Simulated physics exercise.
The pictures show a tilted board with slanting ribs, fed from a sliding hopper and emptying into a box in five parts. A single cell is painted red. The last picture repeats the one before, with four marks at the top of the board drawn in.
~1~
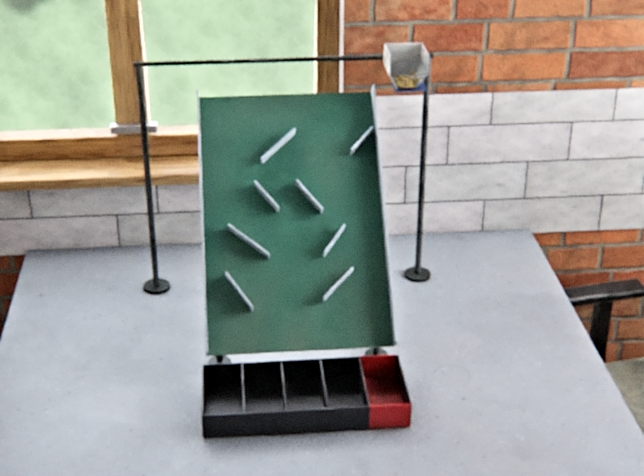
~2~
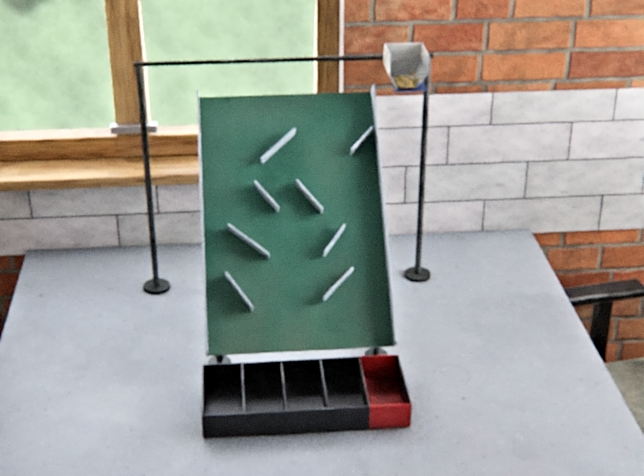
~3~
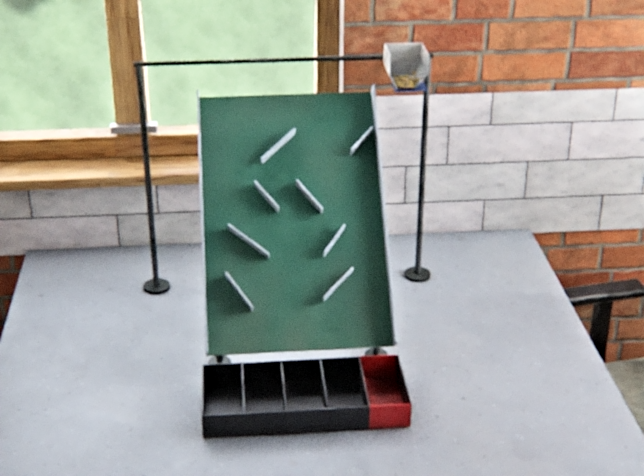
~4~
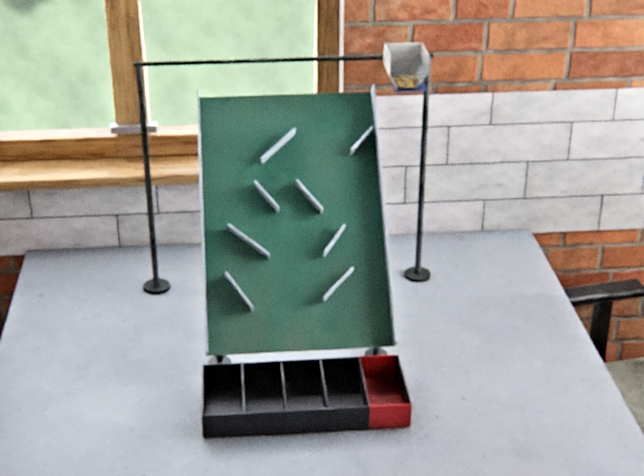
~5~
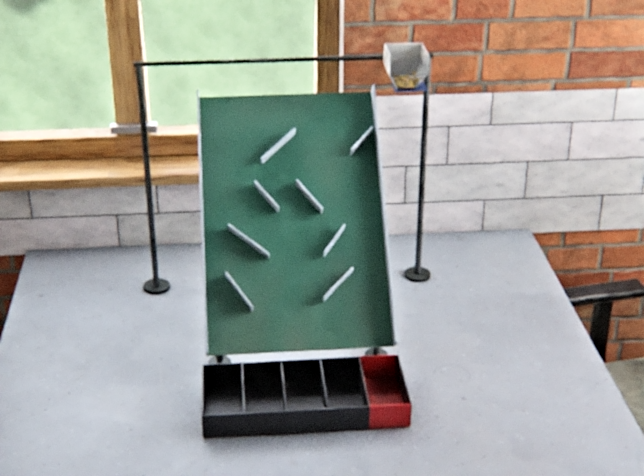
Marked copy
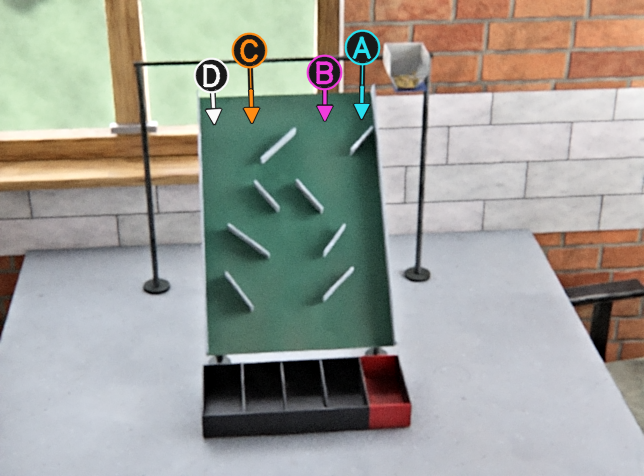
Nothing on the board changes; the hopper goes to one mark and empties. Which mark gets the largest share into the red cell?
Choose B.
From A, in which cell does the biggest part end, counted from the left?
It is the third one.
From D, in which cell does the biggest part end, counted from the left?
It is the first one.
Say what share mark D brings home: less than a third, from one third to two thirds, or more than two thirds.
It is less than a third.
On the marked copy, mark A meets the board at (361, 113); mark B meets the board at (324, 115); mark C meets the board at (251, 117); mark D meets the board at (214, 118).
With A, about a tenth in the red cell, the larger part in other cells, about a tenth held on the board.
With B, roughly a third in the red cell, roughly two thirds in other cells.
With C, not one piece in the red cell, every piece in other cells.
With D, not one piece in the red cell, almost all in other cells, just a few outside the box.
